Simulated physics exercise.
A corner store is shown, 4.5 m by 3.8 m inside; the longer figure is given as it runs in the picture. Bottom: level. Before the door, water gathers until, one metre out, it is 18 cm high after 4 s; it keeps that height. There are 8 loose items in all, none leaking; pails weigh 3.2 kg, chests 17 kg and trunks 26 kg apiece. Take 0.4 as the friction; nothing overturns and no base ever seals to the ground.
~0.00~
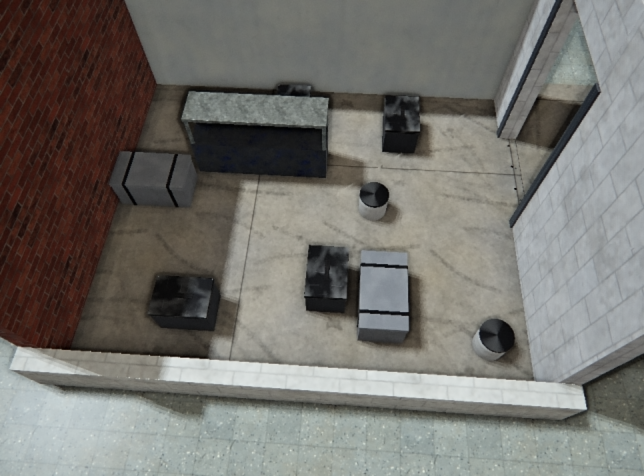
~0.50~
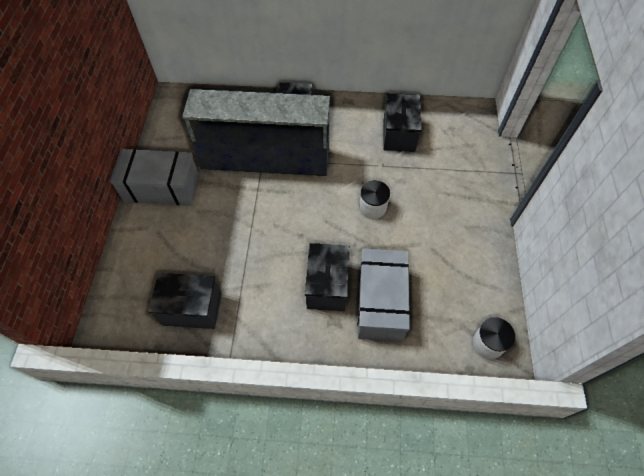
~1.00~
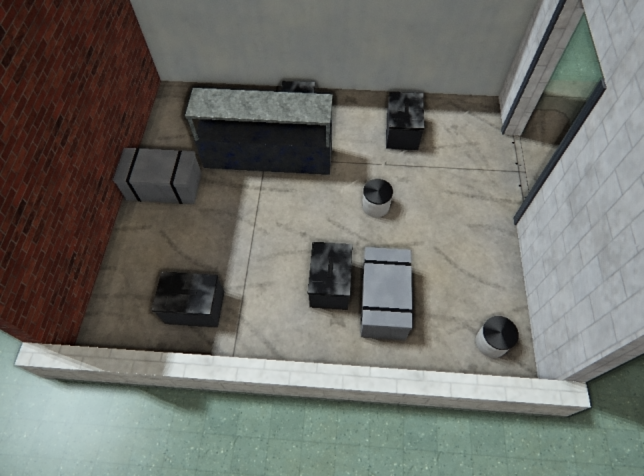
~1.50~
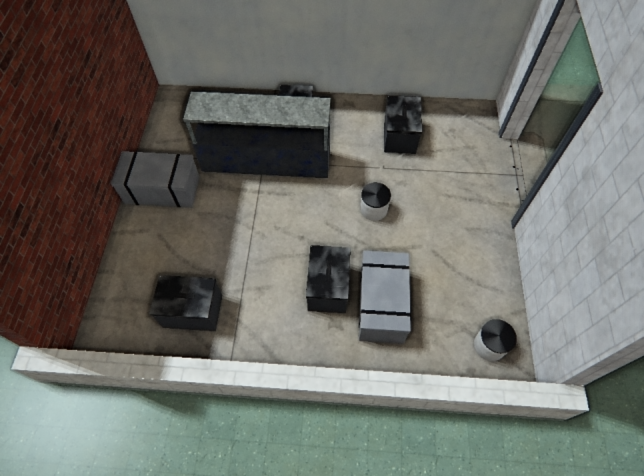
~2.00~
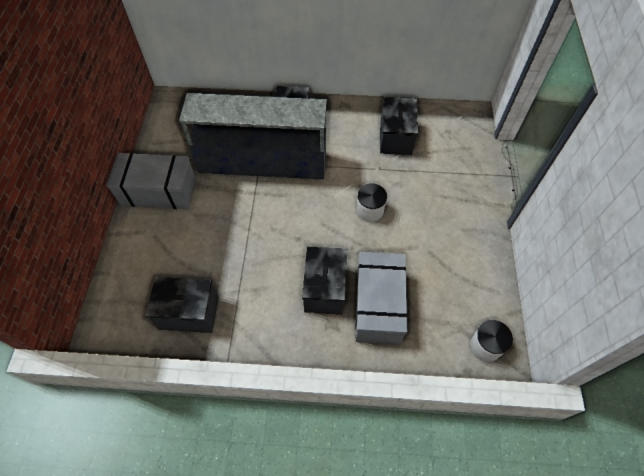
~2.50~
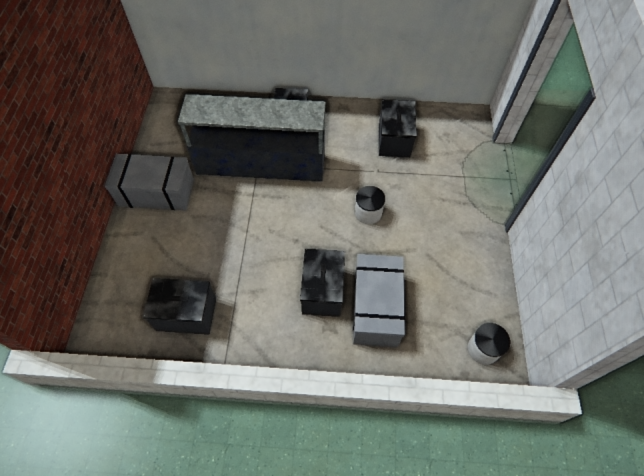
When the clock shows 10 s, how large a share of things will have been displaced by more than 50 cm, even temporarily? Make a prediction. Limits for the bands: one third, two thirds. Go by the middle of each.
Band: Middle, one third to two thirds.
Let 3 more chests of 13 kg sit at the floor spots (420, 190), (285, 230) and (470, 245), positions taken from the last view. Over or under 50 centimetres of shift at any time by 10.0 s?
So, in the order asked, it's too far, too far and not far enough.
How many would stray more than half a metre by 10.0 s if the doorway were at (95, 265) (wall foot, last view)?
In that case the number is 4.
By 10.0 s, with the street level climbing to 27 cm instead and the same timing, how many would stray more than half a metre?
Under that setup the answer is 4.
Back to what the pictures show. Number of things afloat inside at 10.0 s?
The count is 3.
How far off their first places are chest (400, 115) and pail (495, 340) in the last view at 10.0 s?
Shifts: 250 cm / 0 cm.
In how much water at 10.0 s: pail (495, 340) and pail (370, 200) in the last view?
First roughly 2 cm, second roughly 7 cm.
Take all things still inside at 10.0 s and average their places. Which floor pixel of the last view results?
Around (257, 242).
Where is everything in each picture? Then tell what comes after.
A pail at (497, 335), on the bottom; a pail at (375, 194) rests on the ground; water covers 0.0 m2; 0 of 8 have shifted, in the first frame.
A pail at (498, 334) rests on the ground; a pail at (375, 192) rests on the ground; 0.0 m2 under water; 0 of 8 have shifted, in the second frame.
A pail at (501, 332) rests on the ground; a pail at (378, 191) rests on the ground; 0.0 m2 under water; 0 of 8 have shifted, in the third frame.
A pail at (499, 336), on the bottom; a pail at (376, 194) rests on the ground; water covers 0.0 m2; 0 of 8 have shifted, in the fourth frame.
A pail at (495, 336), on the bottom; a pail at (373, 195) rests on the ground; water covers 0.0 m2; 0 of 8 have shifted, in the fifth frame.
A pail at (493, 339), on the bottom; a pail at (371, 198) rests on the ground; water covers 0.3 m2; 0 of 8 have shifted, in the sixth frame.
After 3.5 s 0 of 8 are over 50 cm from their spots; 0 afloat.
After 4.5 s 0 of 8 are over 50 cm from their spots; 0 afloat.
After 7.0 s 2 of 8 are over 50 cm from their spots; 2 afloat.
After 10.0 s 3 of 8 are over 50 cm from their spots, and 3 have been at some point; 3 afloat.
